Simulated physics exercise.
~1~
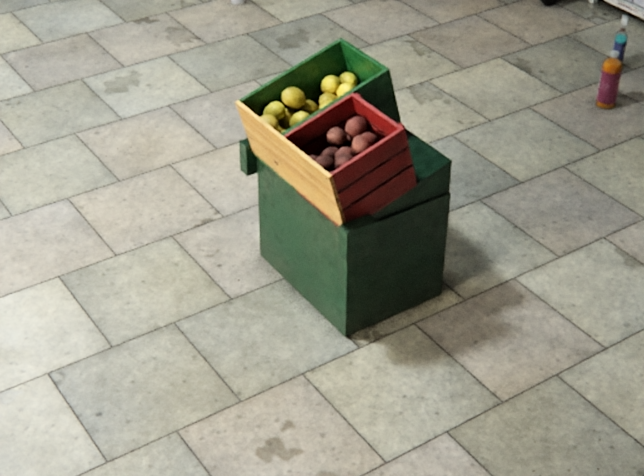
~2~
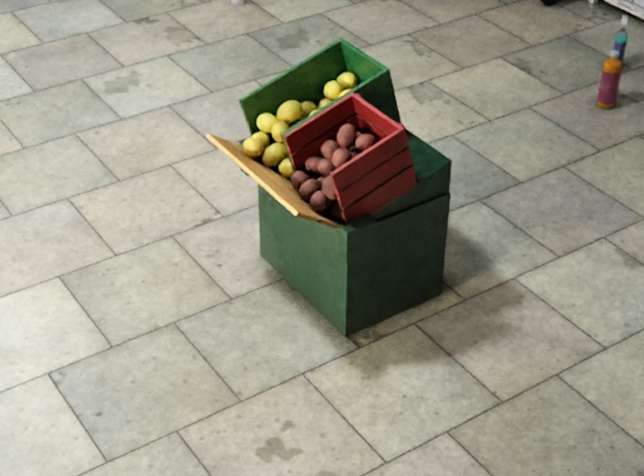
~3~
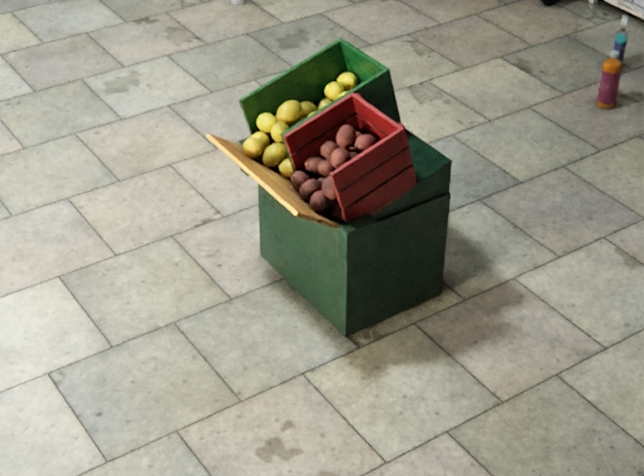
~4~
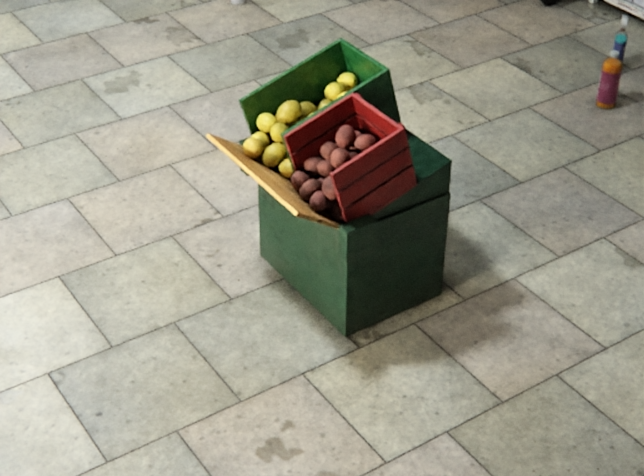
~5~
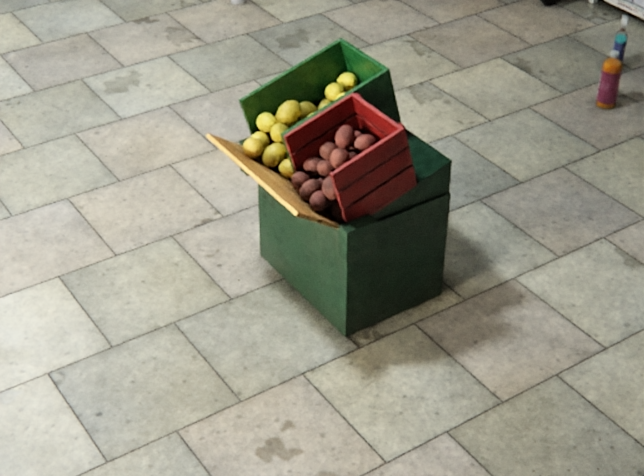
The wooden flap at the front of a red bin of potatoes and a green bin of lemons dropped partway open, and the goods shifted down toward it, then everything sat still on the green stand with nothing fallen to the floor.
